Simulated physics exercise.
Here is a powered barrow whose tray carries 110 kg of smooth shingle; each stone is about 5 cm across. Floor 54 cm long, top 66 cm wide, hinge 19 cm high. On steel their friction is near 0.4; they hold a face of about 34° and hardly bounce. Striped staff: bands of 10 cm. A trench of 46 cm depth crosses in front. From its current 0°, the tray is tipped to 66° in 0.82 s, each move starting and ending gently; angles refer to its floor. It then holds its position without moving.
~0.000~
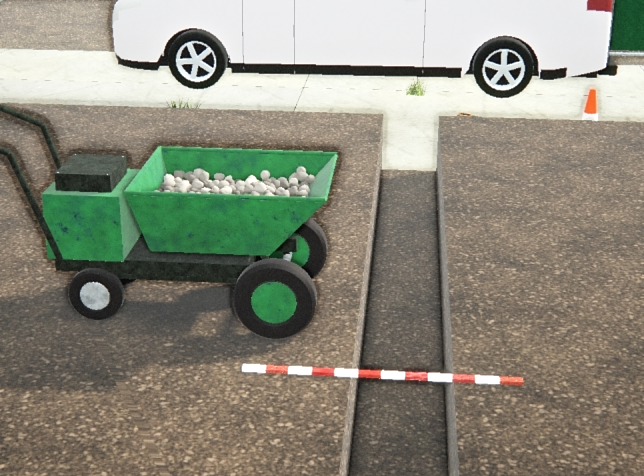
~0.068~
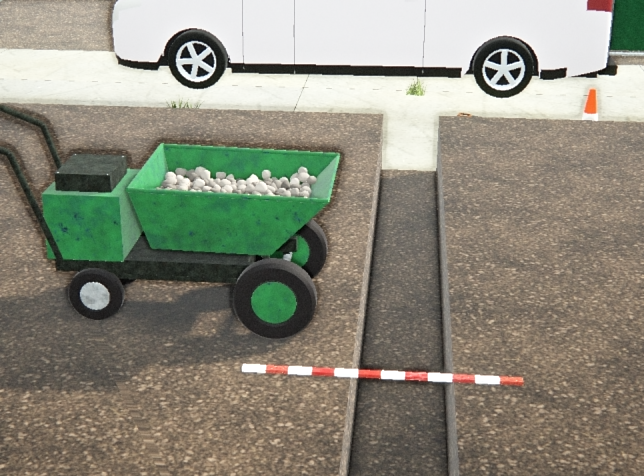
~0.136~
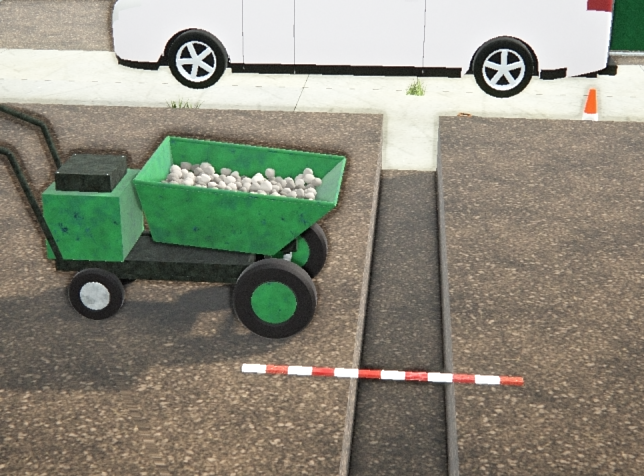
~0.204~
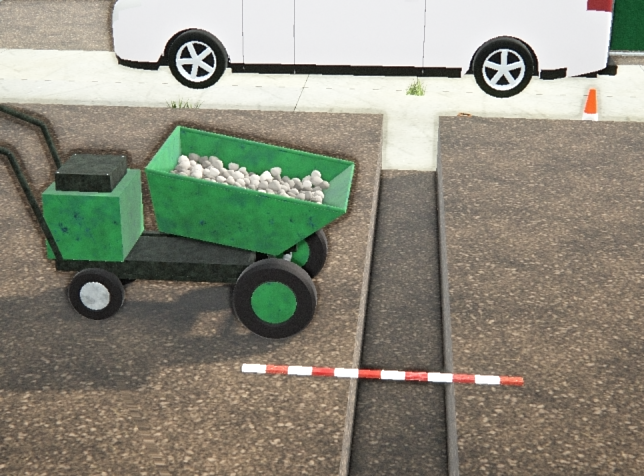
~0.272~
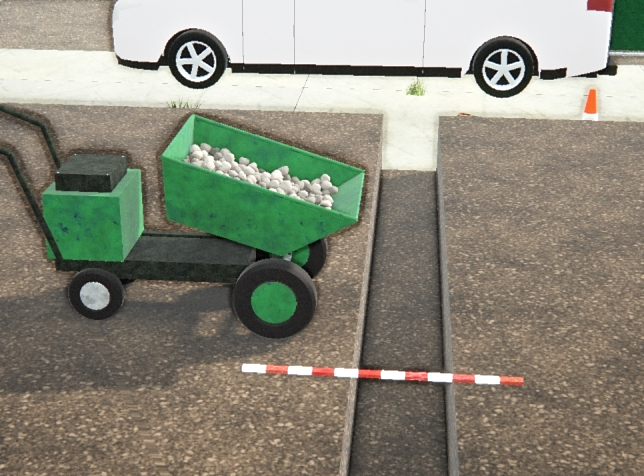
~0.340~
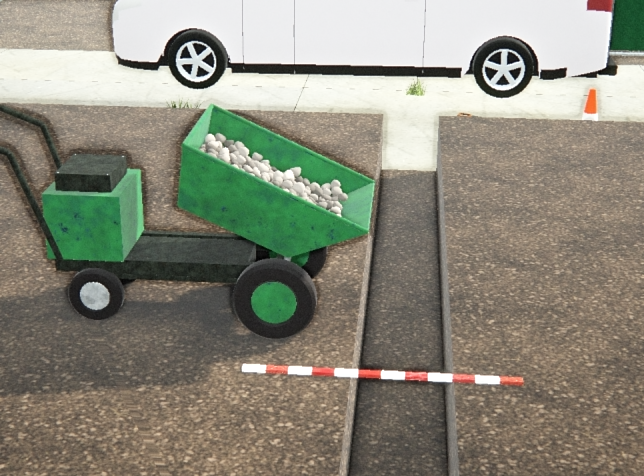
A green powered barrow with a tray of pale, rounded stones stands at the left on brown, speckled ground, seen from a raised side view. A dark trench crosses the ground to its right behind a red-and-white striped staff, with a white vehicle and an orange cone beyond. The tray tilts gradually rightward, its left end rising and the stones shifting slightly, while the barrow and camera stay still.
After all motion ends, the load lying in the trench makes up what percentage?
It makes up about 65 per cent.
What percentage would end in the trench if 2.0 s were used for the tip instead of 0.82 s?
Roughly 80 per cent.
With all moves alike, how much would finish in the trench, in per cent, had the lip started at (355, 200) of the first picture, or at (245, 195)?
35 % and 90 %.
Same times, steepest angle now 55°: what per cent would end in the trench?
Roughly 60%.
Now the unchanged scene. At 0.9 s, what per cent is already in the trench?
Approx. 20 % of the load.
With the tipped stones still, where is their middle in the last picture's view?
Around (433, 385).
After 0.6 s the floor is at 56°; 100 % in the tray; the foremost stones are at (374, 248).
After 0.9 s the floor is at 66°; 81 % in the tray, 18 % in the trench, 1 % past the trench; the foremost stones are at (458, 312).
After 1.3 s the floor is at 66°; 26 % in the tray, 41 % in the trench, 33 % past the trench; the foremost stones are at (574, 311).
After 3.2 s the floor is at 66°; 0 % in the tray, 65 % in the trench, 35 % past the trench; the foremost stones are past the picture's edge.
